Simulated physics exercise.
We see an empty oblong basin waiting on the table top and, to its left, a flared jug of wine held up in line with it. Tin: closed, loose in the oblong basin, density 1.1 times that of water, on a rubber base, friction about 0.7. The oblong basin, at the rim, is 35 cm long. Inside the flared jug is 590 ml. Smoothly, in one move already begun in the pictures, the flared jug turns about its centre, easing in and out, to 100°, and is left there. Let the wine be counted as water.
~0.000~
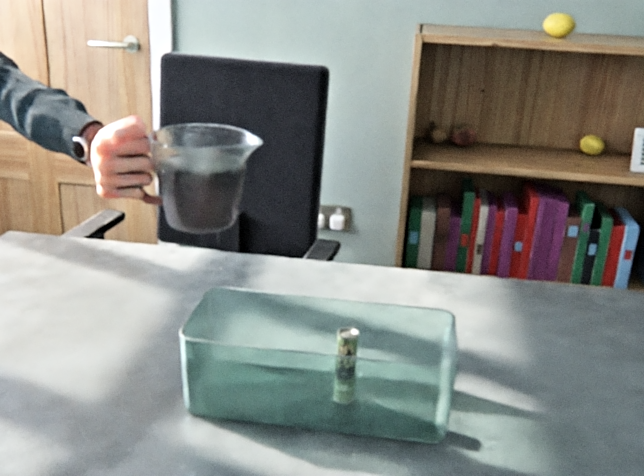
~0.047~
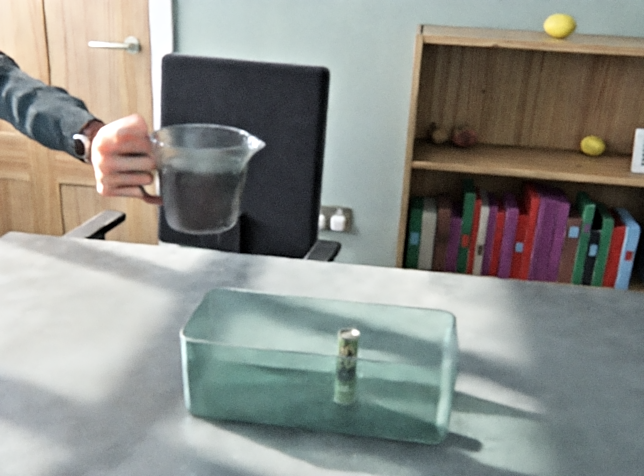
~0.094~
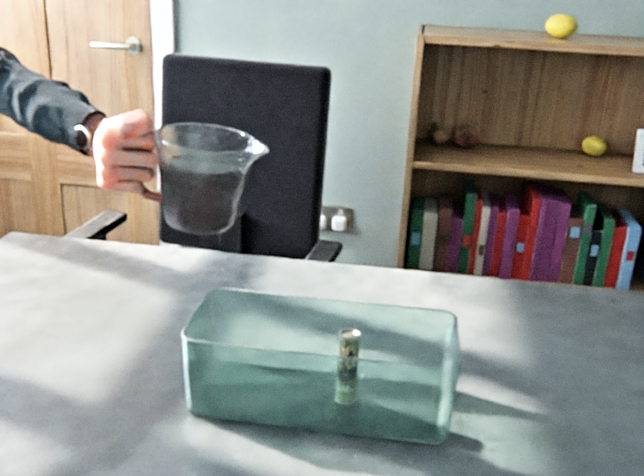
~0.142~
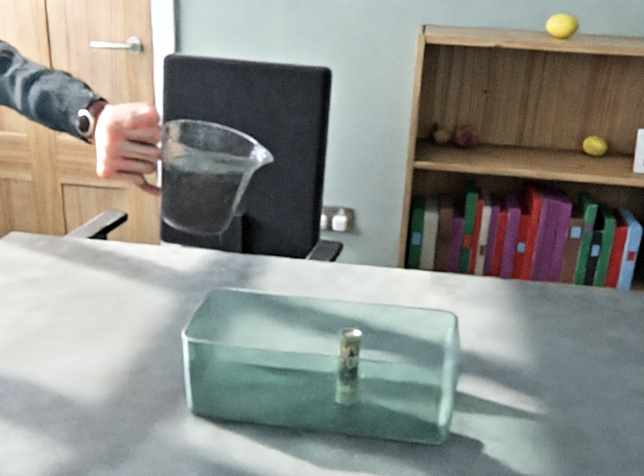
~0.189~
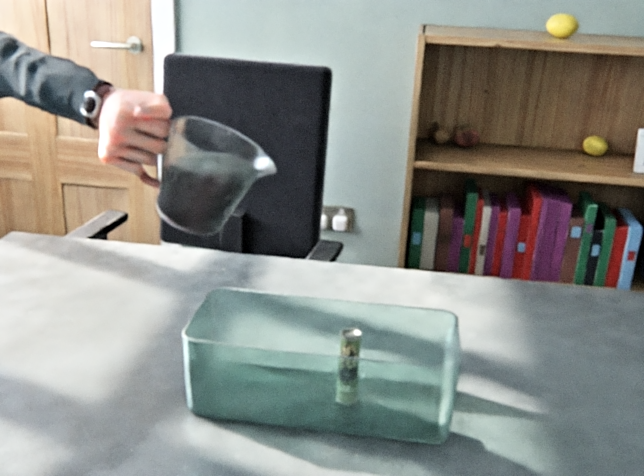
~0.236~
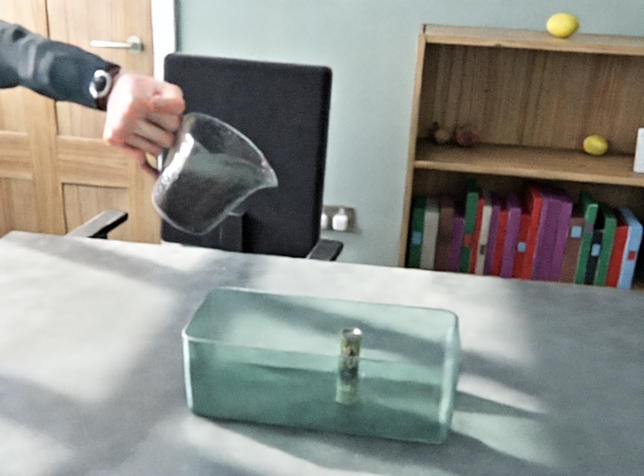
A glass jug of liquid, held up by a hand at the left, tilted steadily to the right, its spout dipping, above a greenish clear basin with a small tin standing inside on the table.
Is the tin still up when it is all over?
Yes, the tin stays standing.
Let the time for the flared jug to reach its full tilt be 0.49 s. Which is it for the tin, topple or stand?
So the tin will hold steady.
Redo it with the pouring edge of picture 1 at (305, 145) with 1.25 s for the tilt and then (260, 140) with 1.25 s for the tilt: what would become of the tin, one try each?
Trial 1 - tin tips; trial 2 - tin stays standing.
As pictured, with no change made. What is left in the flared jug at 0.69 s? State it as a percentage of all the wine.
Around 12 percent of it.
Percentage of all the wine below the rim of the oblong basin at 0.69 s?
It works out near 68 per cent.
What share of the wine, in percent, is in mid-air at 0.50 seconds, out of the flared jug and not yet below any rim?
I'd say close to 38 per cent.
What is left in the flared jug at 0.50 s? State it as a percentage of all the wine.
Close to 54 percent of the liquid remains at that time.
By 0.50 s the tilt is 93° and 54 per cent is still to pour; the tin stands where it began.
By 0.69 s the tilt is 100° and 11 per cent is still to pour; the tin stands where it began.
By 0.88 s the tilt is 100° and 1 per cent is still to pour; the tin stands where it began.
By 1.10 s the tilt is 100° and 0 per cent is still to pour; the tin stands where it began.
At rest the tin stands where it began.
